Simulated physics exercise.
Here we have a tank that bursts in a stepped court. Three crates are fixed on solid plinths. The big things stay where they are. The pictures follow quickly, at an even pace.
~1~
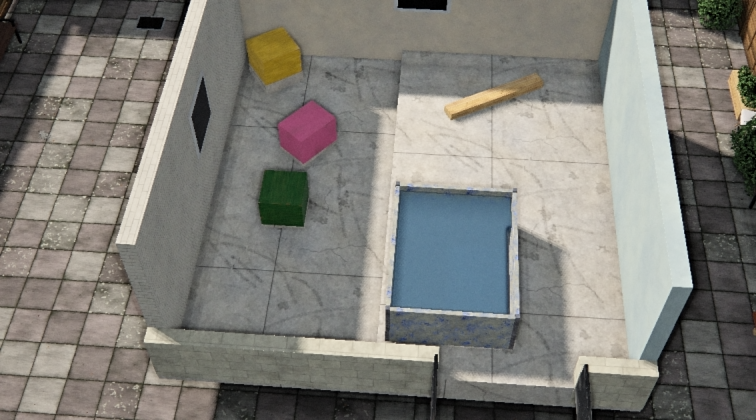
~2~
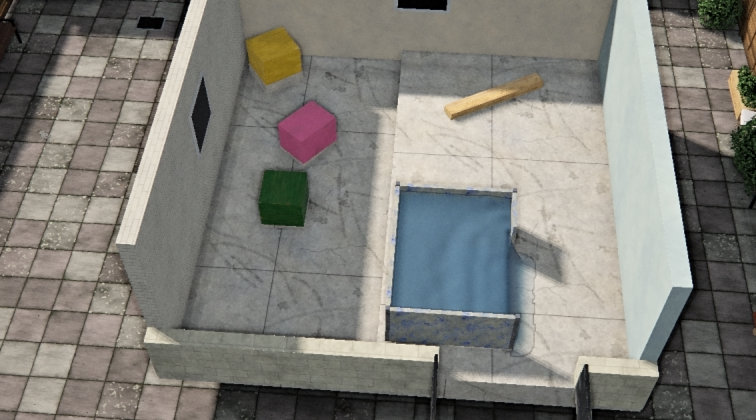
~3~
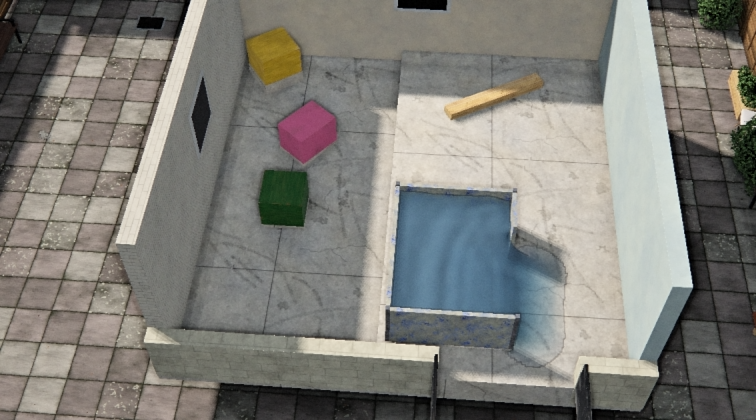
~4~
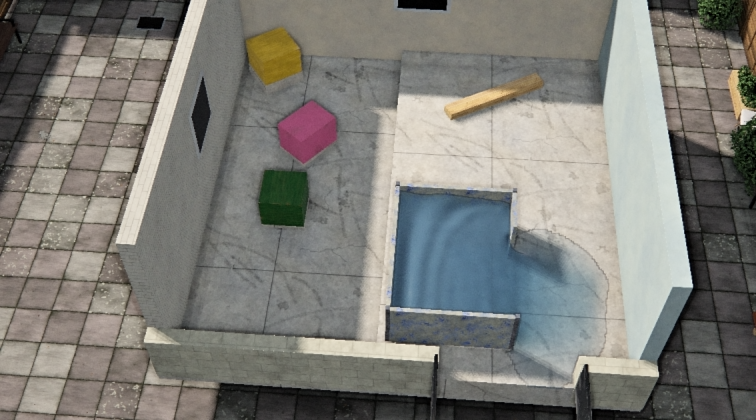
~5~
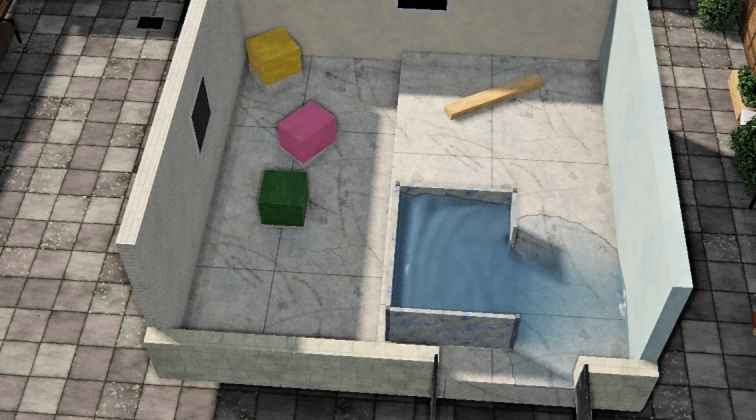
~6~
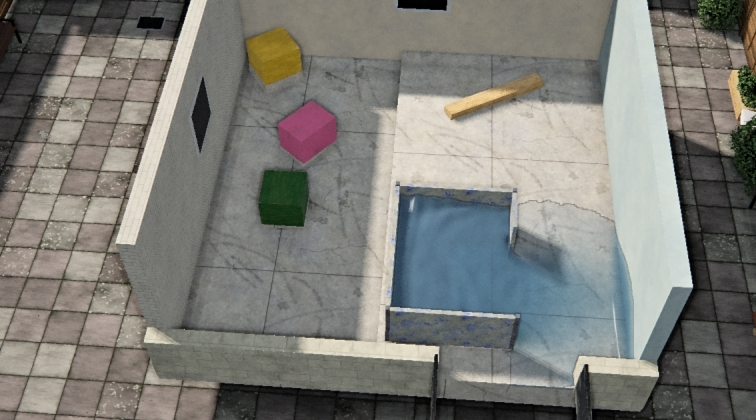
A pale-walled court with a stone-tiled floor, set amid darker paving, is seen from high above by a still camera. A rectangular tank of blue water stands right of centre, with yellow, pink and green blocks to the left and a wooden beam lying behind it. The tank's right side opens, and rippling water pours through the gap, spreading across the floor to the right-hand wall.
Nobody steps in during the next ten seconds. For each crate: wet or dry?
One by one: The pink crate gets wet; the green crate gets wet; the yellow crate stays dry.
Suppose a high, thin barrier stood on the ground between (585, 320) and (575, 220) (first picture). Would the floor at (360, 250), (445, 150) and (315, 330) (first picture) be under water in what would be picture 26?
In that order: Dry, covered, dry.
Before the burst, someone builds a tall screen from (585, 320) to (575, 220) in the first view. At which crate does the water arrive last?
I say the green crate.
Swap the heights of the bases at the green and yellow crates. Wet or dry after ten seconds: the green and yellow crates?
Then: The green one is safe; the yellow one gets wet.
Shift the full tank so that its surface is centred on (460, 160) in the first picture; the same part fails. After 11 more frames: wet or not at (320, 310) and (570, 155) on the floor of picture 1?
One after the other: Free of water, under water.
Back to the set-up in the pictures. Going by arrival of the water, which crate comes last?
The green one.
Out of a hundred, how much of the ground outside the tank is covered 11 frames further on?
Some 25 per cent.
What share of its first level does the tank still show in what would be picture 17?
Close to 36 %.
A moment on, water covers 15 % of the floor; the pink crate not reached, the green crate not reached, the yellow crate not reached.
Next, water covers 25 % of the floor; the pink crate not reached, the green crate not reached, the yellow crate not reached.
Then, water covers 45 % of the floor; the pink crate not reached, the green crate not reached, the yellow crate not reached.
Later, water covers 65 % of the floor; the pink crate water round its plinth, the green crate water round its plinth, the yellow crate water round its plinth.
In the end, water covers 95 % of the floor; the pink crate was topped, the green crate was topped, the yellow crate stayed above the water.
